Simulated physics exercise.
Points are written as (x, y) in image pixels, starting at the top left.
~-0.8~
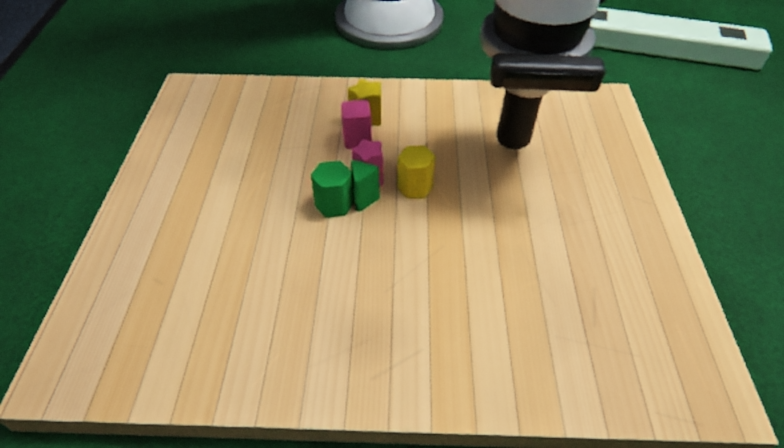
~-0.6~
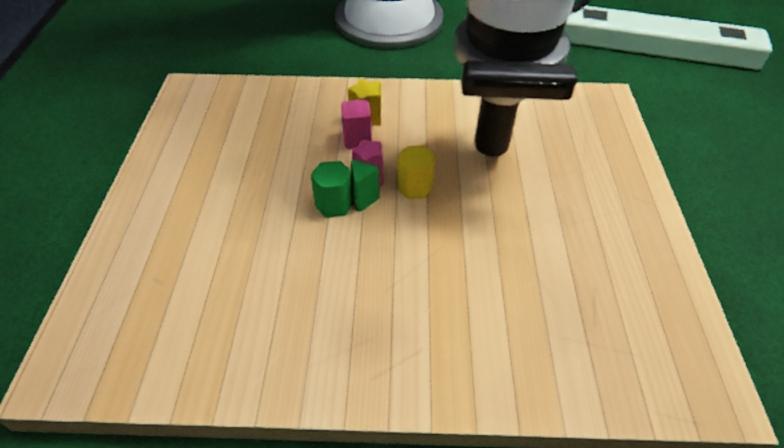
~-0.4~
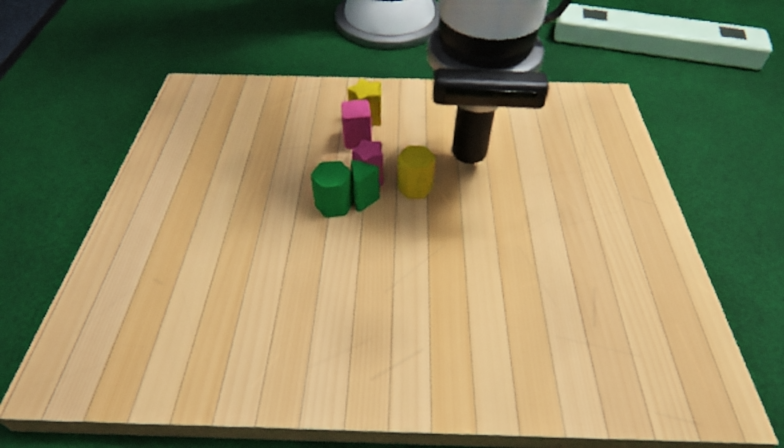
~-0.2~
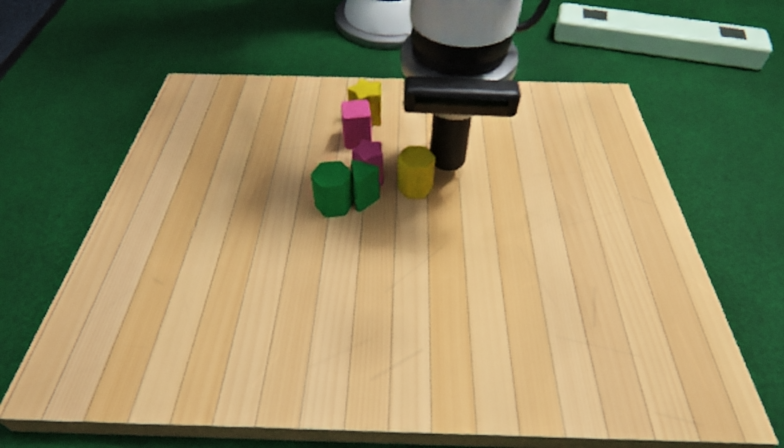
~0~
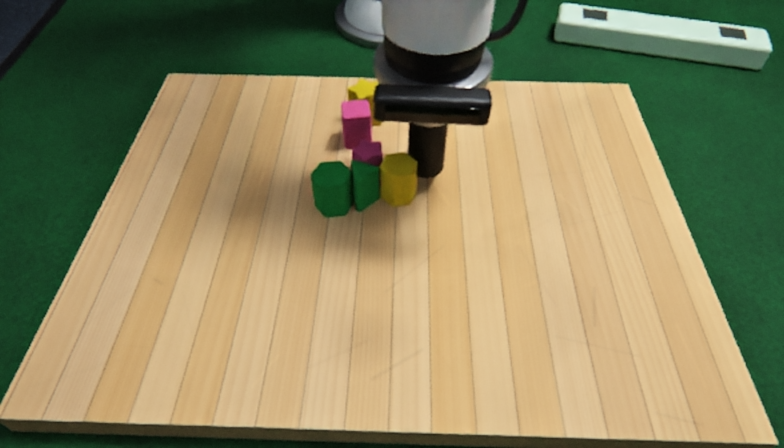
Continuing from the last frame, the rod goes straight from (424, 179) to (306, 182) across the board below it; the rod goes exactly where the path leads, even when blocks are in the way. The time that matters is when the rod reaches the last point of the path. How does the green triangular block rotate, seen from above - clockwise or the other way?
From above, it looks like the green triangular block goes clockwise.
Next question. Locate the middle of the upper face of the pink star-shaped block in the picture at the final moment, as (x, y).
Its top middle: (270, 149).
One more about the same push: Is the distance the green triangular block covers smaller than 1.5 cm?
It seems not.
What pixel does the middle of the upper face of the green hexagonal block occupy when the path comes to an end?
Close to (309, 177).
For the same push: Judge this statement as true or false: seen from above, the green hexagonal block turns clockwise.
This is false.
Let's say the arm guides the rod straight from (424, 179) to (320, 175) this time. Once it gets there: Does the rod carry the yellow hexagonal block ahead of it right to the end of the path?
I expect not.
The first path, step by step. One third of the way, rod (384, 168); green hexagonal block (323, 174); green triangular block (346, 186), turned 35° clockwise; pink star-shaped block (352, 148); yellow hexagonal block (373, 175), turned 70° anticlockwise.
Two thirds of the way, rod (344, 169); green hexagonal block (321, 175); green triangular block (343, 190), turned 45° clockwise; pink star-shaped block (311, 148); yellow hexagonal block (366, 175), turned 110° anticlockwise.
At the end, rod (304, 170); green hexagonal block (309, 177), turned 50° anticlockwise; green triangular block (343, 190), turned 45° clockwise; pink star-shaped block (270, 149); yellow hexagonal block (366, 175), turned 110° anticlockwise.
